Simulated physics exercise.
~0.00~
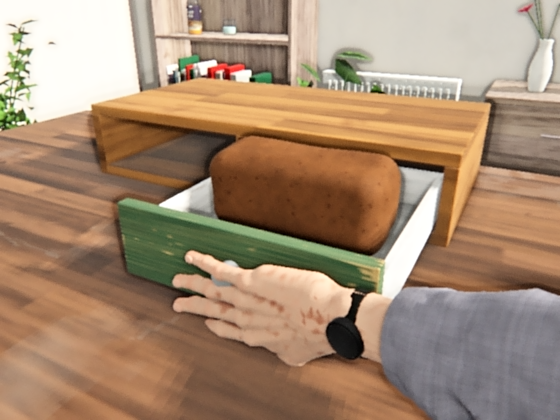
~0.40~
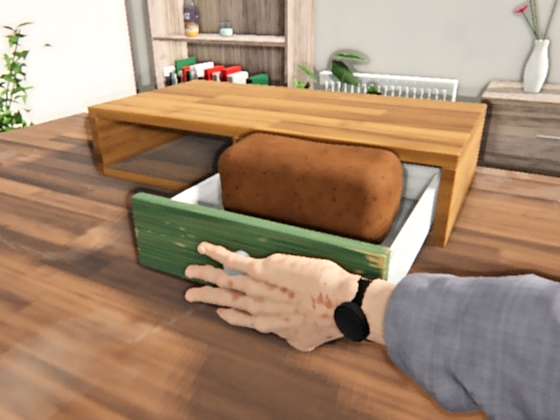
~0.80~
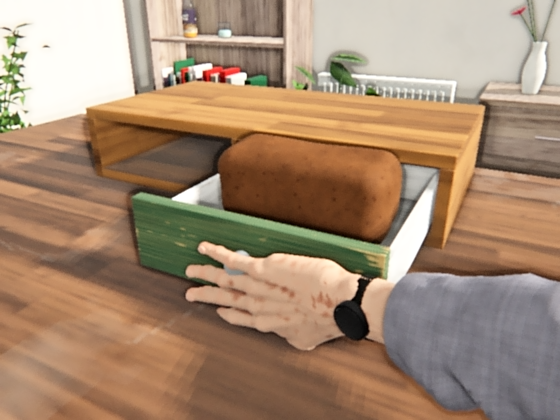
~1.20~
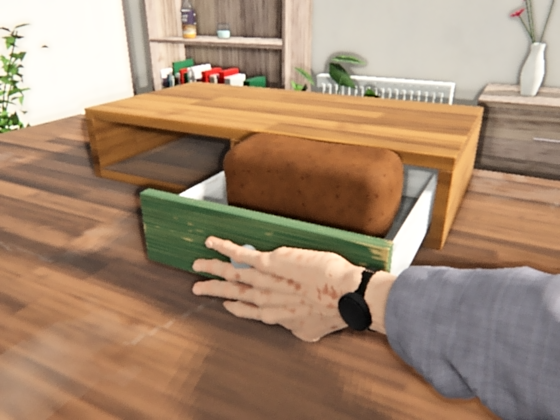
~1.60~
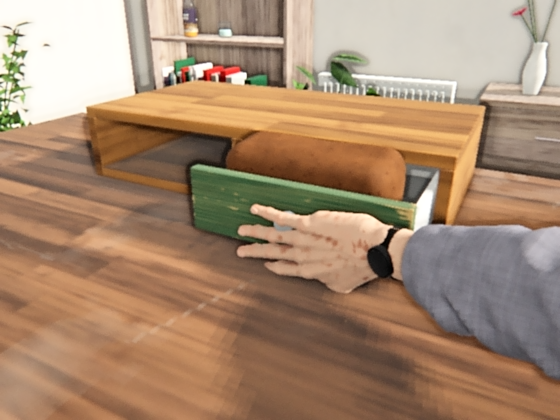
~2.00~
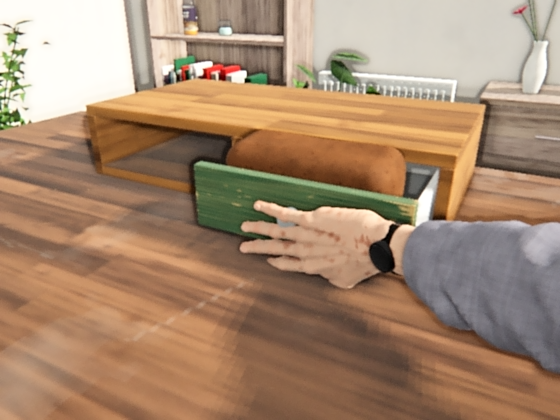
A hand with a dark watch and a grey sleeve reaches in from the right, resting against the green front of an open drawer, seen from just above a brown wooden tabletop. The drawer holds a large brown loaf and sits in a low wooden chest, with shelves, a radiator and a vase behind. The hand pushes the drawer a little way in, pauses, then nudges it slightly further. It then slides it in more noticeably, carrying the loaf partly beneath the chest's top. Finally the drawer jams and barely moves, still partly open, with the hand against its front.
